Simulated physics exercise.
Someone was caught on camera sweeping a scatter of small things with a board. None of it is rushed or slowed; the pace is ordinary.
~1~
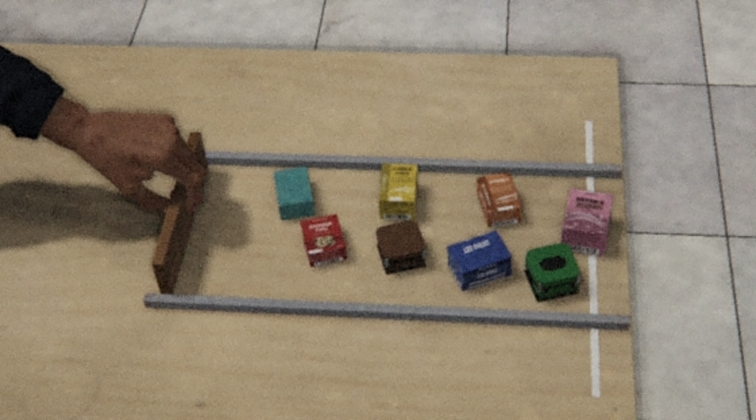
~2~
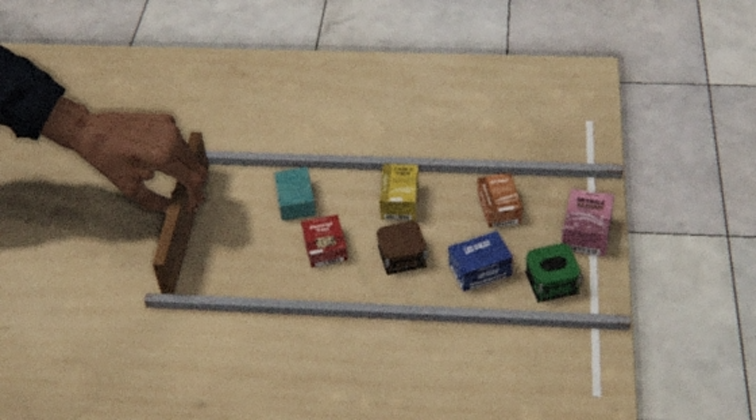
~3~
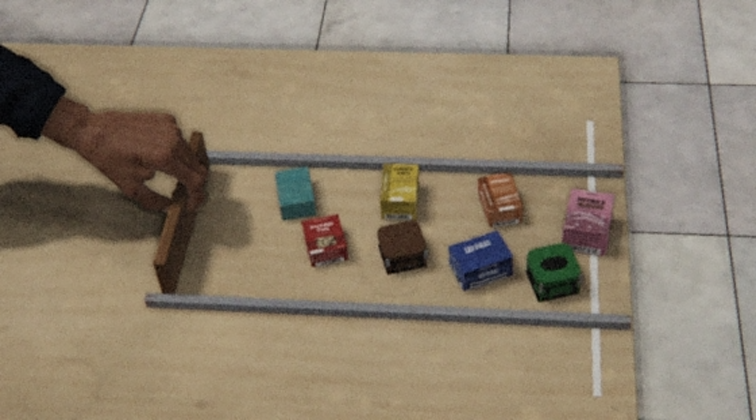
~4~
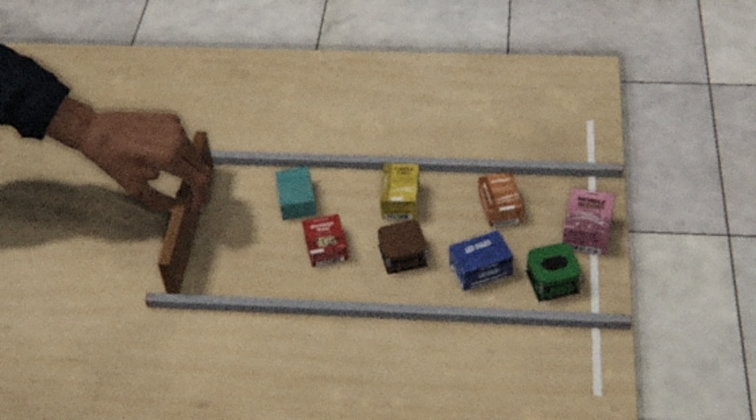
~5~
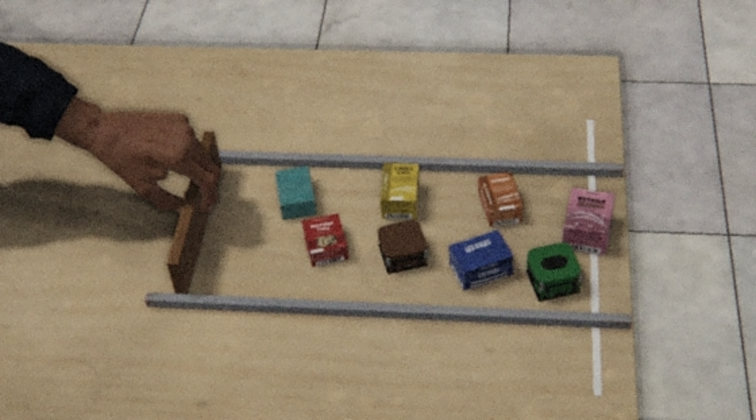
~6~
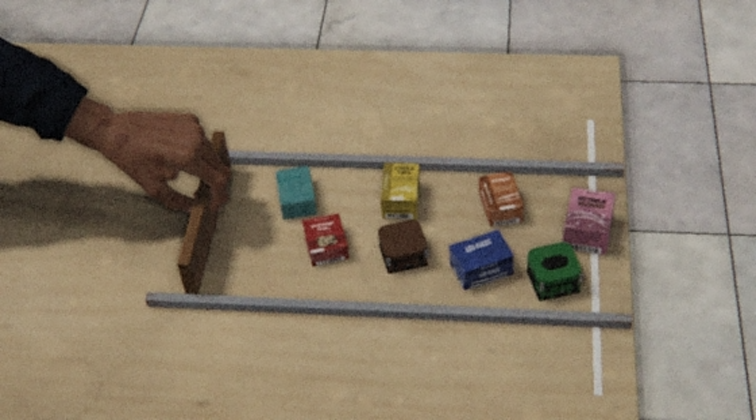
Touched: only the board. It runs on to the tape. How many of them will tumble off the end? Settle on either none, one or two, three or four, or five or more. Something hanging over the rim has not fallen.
The number that falls off comes to five or more.
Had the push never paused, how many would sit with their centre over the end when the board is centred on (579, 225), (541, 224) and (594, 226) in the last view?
Respectively, 6, 4 and 6.
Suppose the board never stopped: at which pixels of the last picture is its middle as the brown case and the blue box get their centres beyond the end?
Middle: Roughly (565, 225); roughly (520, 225).
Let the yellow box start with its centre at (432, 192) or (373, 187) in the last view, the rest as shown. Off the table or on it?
In order, the object goes off, then goes off.
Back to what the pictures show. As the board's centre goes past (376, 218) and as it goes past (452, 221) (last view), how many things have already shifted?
That makes 5 at the first spot and 7 at the second.
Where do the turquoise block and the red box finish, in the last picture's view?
The first near (611, 205), the second near (615, 253).
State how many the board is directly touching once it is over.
2 of them.
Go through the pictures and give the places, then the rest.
In the first frame, pink box (587, 222); green case (552, 273); orange box (499, 200); board (182, 212); tape (592, 245).
In the second frame, green case (553, 273); yellow box (399, 192).
In the third frame, orange box (500, 200); brown case (402, 248).
In the fourth frame, pink box (588, 222); board (187, 211).
In the fifth frame, green case (553, 272); turquoise block (296, 193).
In the sixth frame, pink box (589, 221); green case (554, 272); orange box (501, 199); board (206, 212); tape (594, 244).
A little later, none off yet; pink box at rest near (589, 221); green case at rest near (554, 272); orange box at rest near (501, 199).
Next, none off yet; pink box moving near (597, 222); green case shifted about its own width near (625, 279); orange box shifted about its own width near (557, 200).
When it is over, the number that fall off is five or more; down, yellow box, brown case, blue box, orange box, green case and pink box.
